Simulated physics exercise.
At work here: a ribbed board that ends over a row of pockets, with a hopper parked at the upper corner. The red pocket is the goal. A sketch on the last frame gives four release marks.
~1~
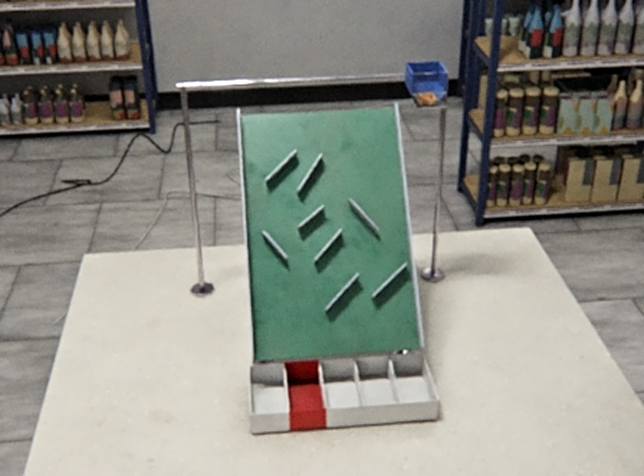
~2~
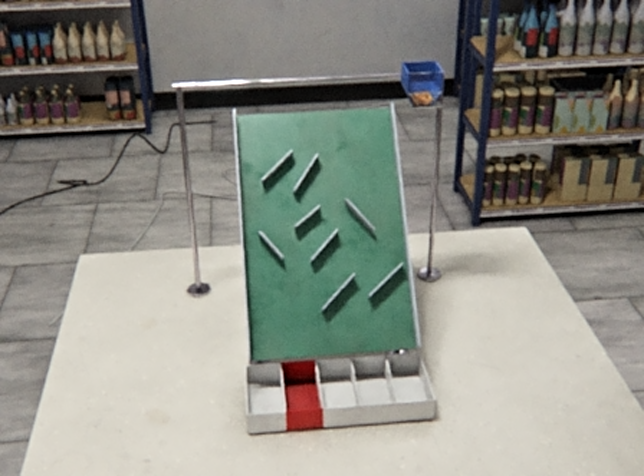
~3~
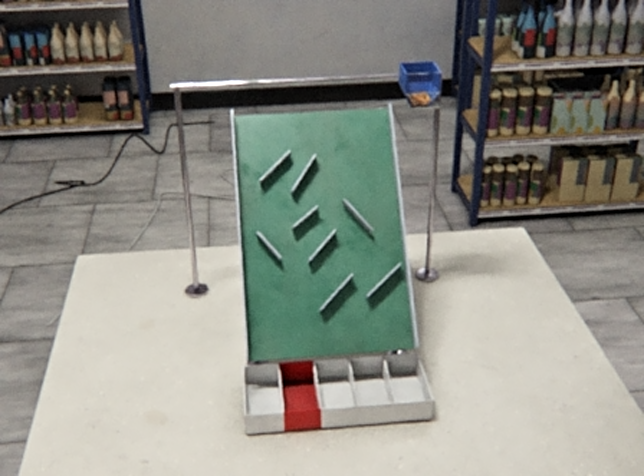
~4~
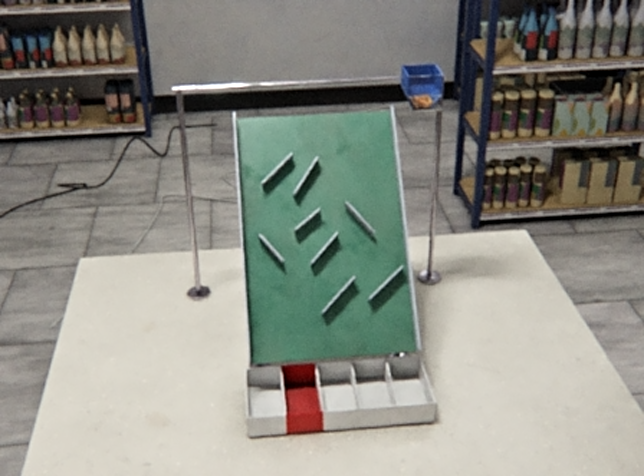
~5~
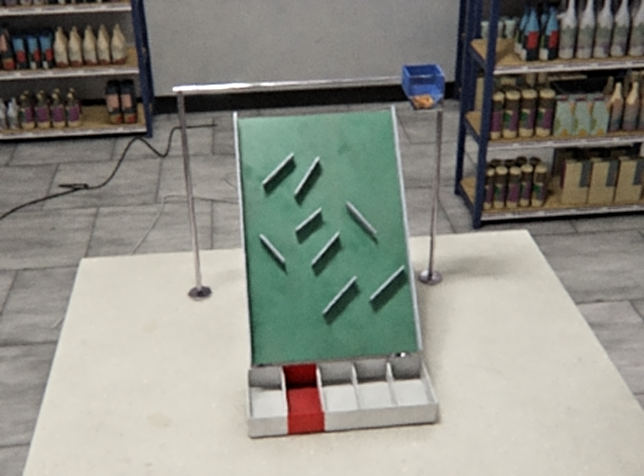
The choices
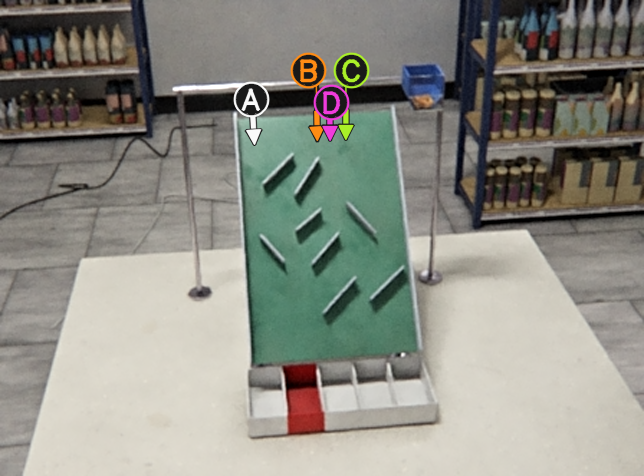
Nothing in the scene moves except the view itself, which shifts very slightly and settles, looking down from the front at a pale platform on a grey tiled floor between shelves of bottles. A tilted green board with slanted ribs stands above a row of five pockets, the second from left red, the others whitish. A small blue hopper with orange-brown contents stays still on a metal rail at upper right.
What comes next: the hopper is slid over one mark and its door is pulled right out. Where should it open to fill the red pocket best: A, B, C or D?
I would pick mark B.
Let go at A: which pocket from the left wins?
The first.
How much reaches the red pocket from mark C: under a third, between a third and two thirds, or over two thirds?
It is under a third.
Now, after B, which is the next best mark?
That is mark D.
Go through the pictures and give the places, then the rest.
The first picture shows hopper (424, 97), roasted chickpeas, door shut.
The second picture shows ribs (262, 180) to (292, 150), (294, 190) to (318, 153), (295, 226) to (320, 206).
The third picture shows ribs (344, 199) to (372, 230), (257, 231) to (281, 258), (309, 260) to (336, 229).
The fourth picture shows ribs (323, 312) to (355, 276), (370, 298) to (403, 265).
The fifth picture shows red pocket (306, 421), number 2 of 5 from the left.
On the marked copy, mark A meets the board at (254, 139); mark B meets the board at (317, 135); mark C meets the board at (345, 134); mark D meets the board at (330, 135).
With A, just a few in the red pocket, almost all in other pockets, about a tenth outside the box.
With B, roughly half in the red pocket, roughly half in other pockets.
With C, about a tenth in the red pocket, the larger part in other pockets, just a few held on the board.
With D, roughly a quarter in the red pocket, roughly two thirds in other pockets.
